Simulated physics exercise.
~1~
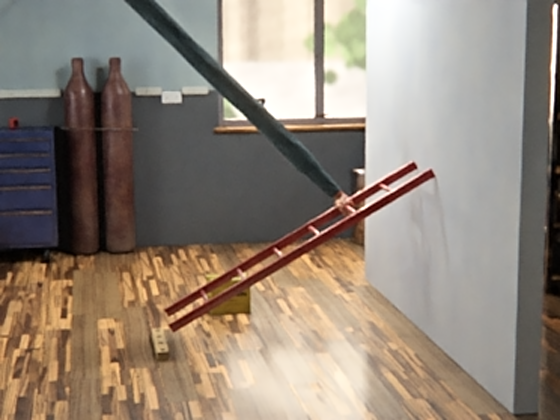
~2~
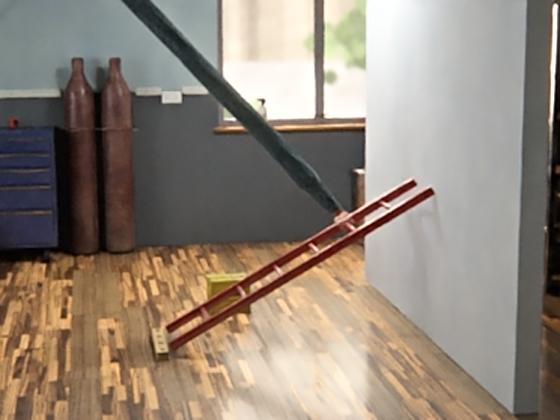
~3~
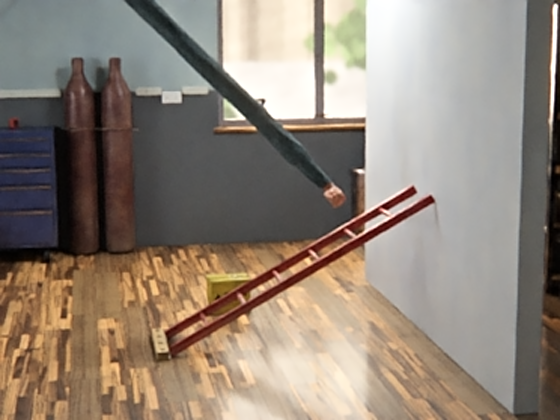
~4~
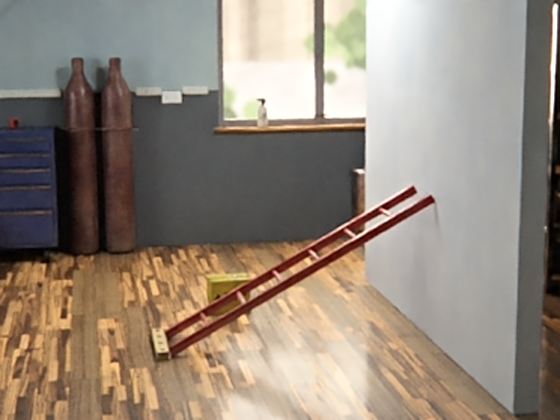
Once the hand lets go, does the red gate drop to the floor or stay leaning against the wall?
The red gate stays leaning against the wall, with its lower end at the wooden strip on the floor.
